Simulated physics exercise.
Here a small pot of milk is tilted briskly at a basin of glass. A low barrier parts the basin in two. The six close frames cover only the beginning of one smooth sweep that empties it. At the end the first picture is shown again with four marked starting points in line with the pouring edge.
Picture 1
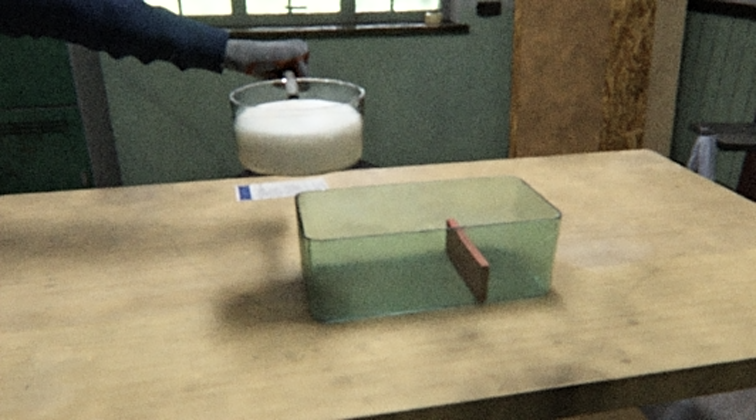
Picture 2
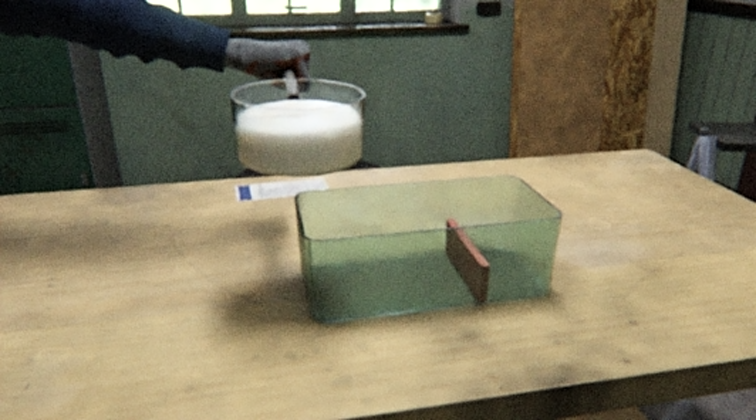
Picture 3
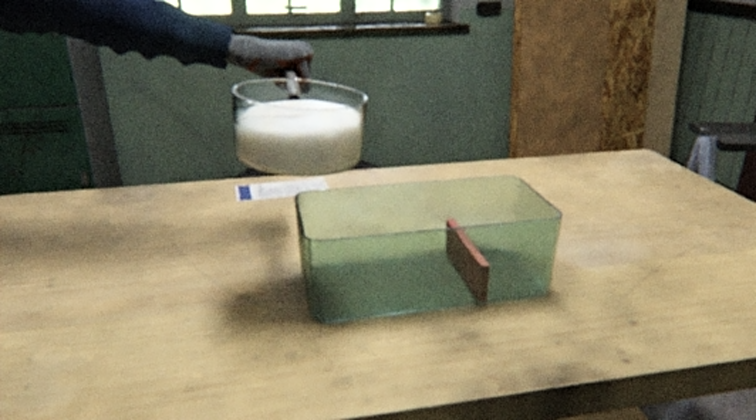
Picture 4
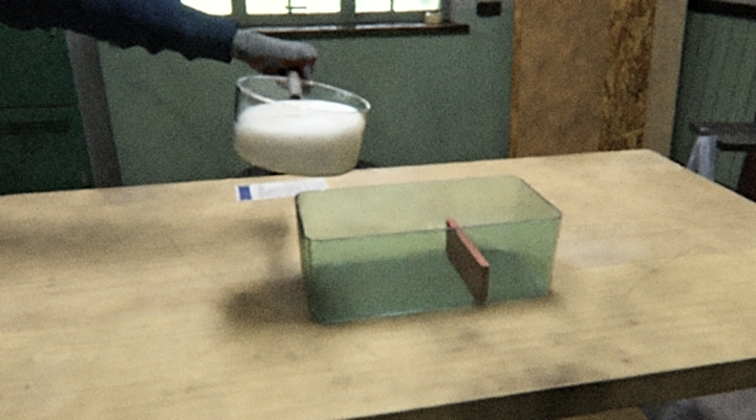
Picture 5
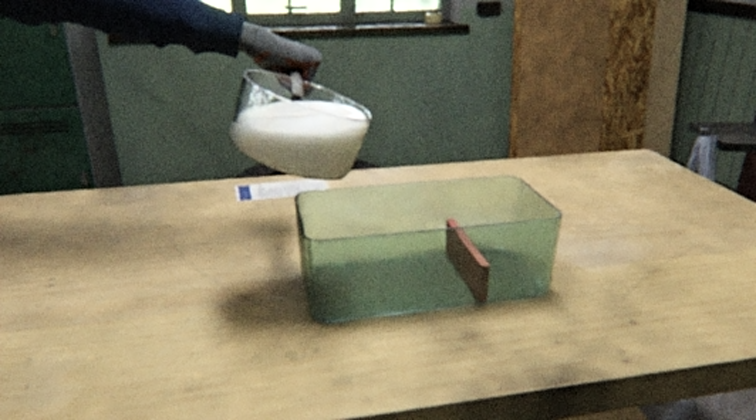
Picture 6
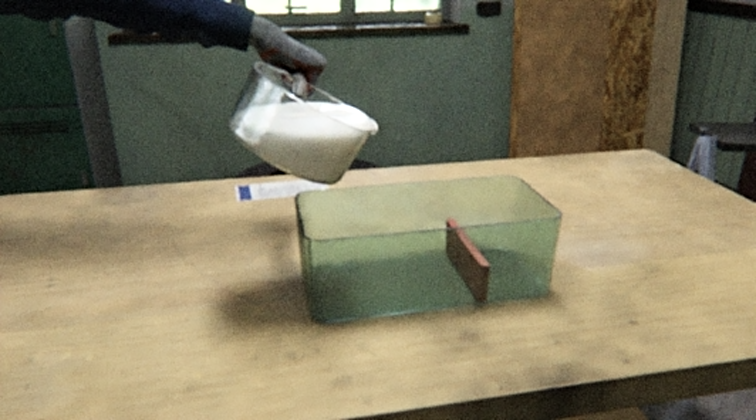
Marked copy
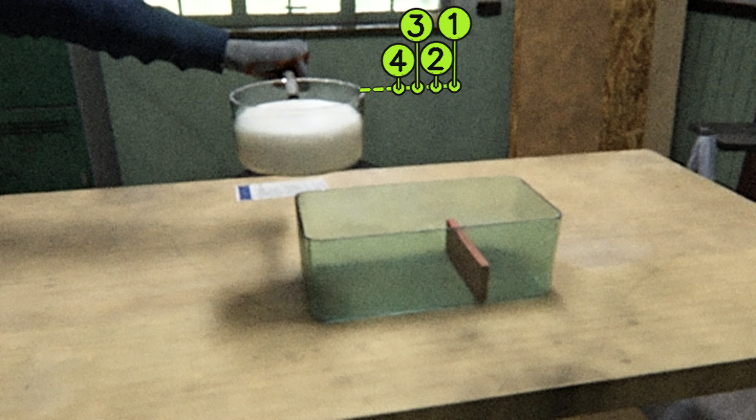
In a room with green walls and a bright window, a pale wooden table is seen from slightly above by a still camera. A green-tinted glass basin with a low reddish-brown barrier inside stands on it, while at upper left a gloved hand in a dark blue sleeve holds a clear pot of white milk. The hand keeps the pot upright, then tilts it rightward until milk reaches over the lip.
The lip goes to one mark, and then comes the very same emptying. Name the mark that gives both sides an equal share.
2 is best.
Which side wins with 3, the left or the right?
More ends on the left.
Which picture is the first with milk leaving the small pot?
In picture 6.
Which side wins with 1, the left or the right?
More ends on the right.
In lime, 1 at (454, 85); 2 at (436, 86); 3 at (417, 87); 4 at (398, 88).
With 1, about 30 % ends left of the wall and 70 % right of it.
With 2, about 49 % ends left of the wall and 51 % right of it.
With 3, about 74 % ends left of the wall and 25 % right of it.
With 4, about 98 % ends left of the wall and 1 % right of it.
